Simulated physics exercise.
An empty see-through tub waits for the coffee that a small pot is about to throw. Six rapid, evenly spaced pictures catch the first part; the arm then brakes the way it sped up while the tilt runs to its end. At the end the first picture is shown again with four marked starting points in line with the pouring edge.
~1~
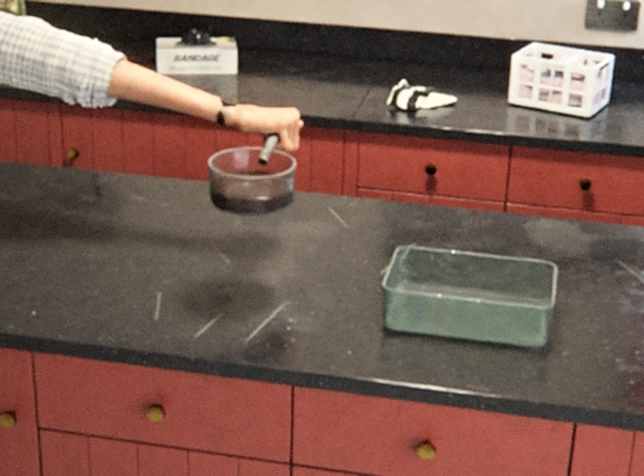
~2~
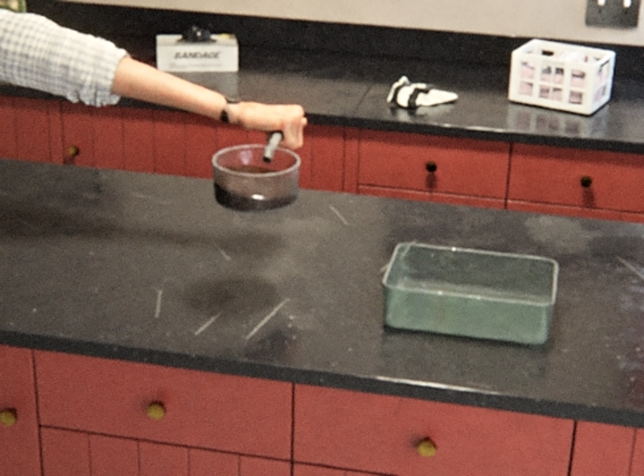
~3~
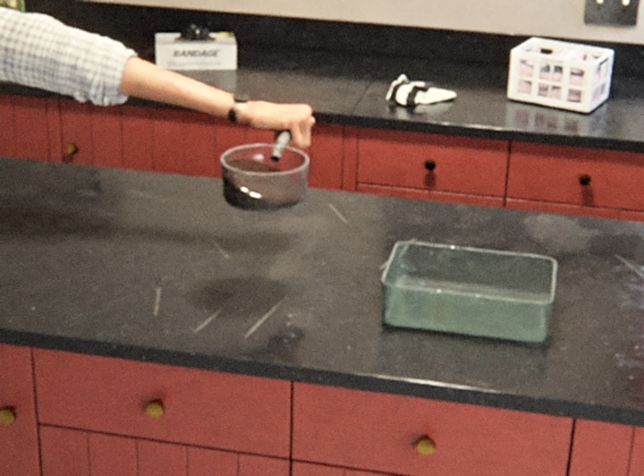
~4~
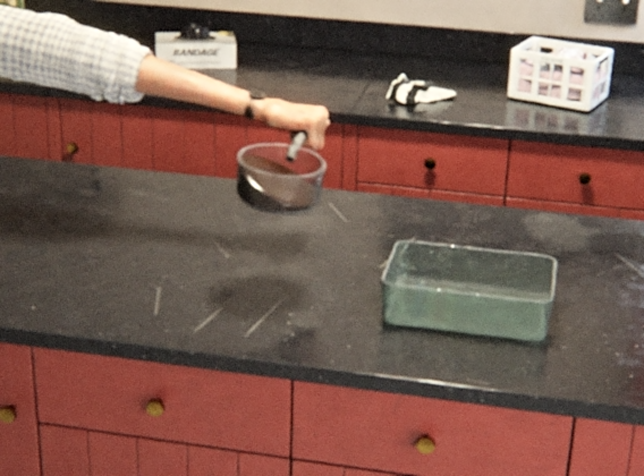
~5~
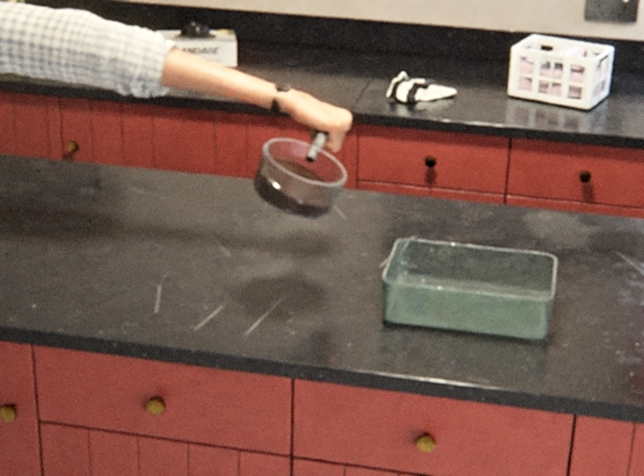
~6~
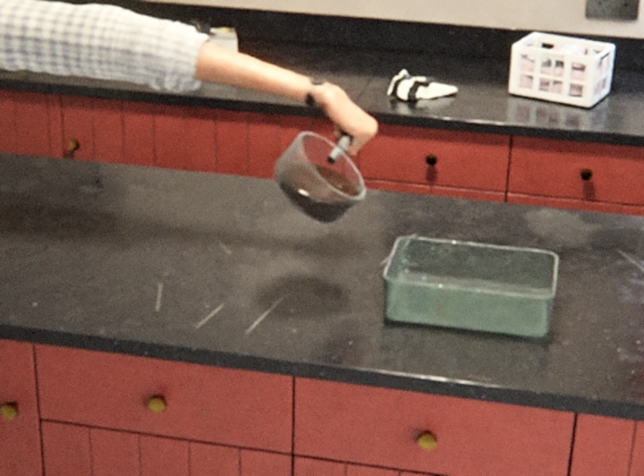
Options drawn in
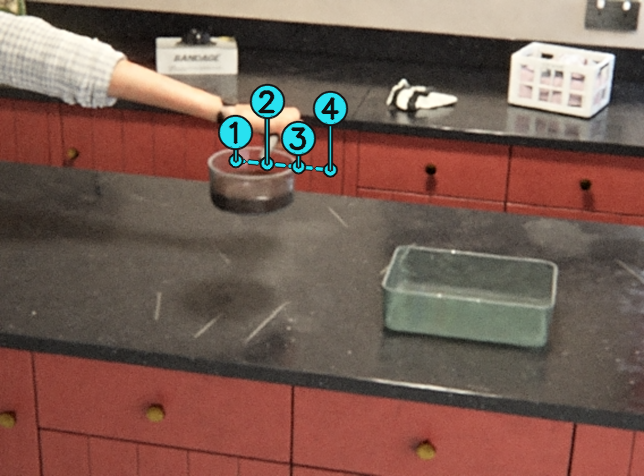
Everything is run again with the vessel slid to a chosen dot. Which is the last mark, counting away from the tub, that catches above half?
Dot 2 just does it.
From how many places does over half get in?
Three of them.
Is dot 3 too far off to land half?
No.
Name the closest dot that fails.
1.
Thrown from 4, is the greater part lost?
No, not at all.
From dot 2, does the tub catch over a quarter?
Yes, clearly.
In cyan, 1 at (235, 160); 2 at (267, 163); 3 at (298, 166); 4 at (330, 170).
With 1, about 26 % lands in the tub, 70 % falls short and 5 % goes beside or beyond.
With 2, about 67 % lands in the tub, 23 % falls short and 10 % goes beside or beyond.
With 3, about 81 % lands in the tub, 5 % falls short and 14 % goes beside or beyond.
With 4, about 72 % lands in the tub, 3 % falls short and 25 % goes beside or beyond.
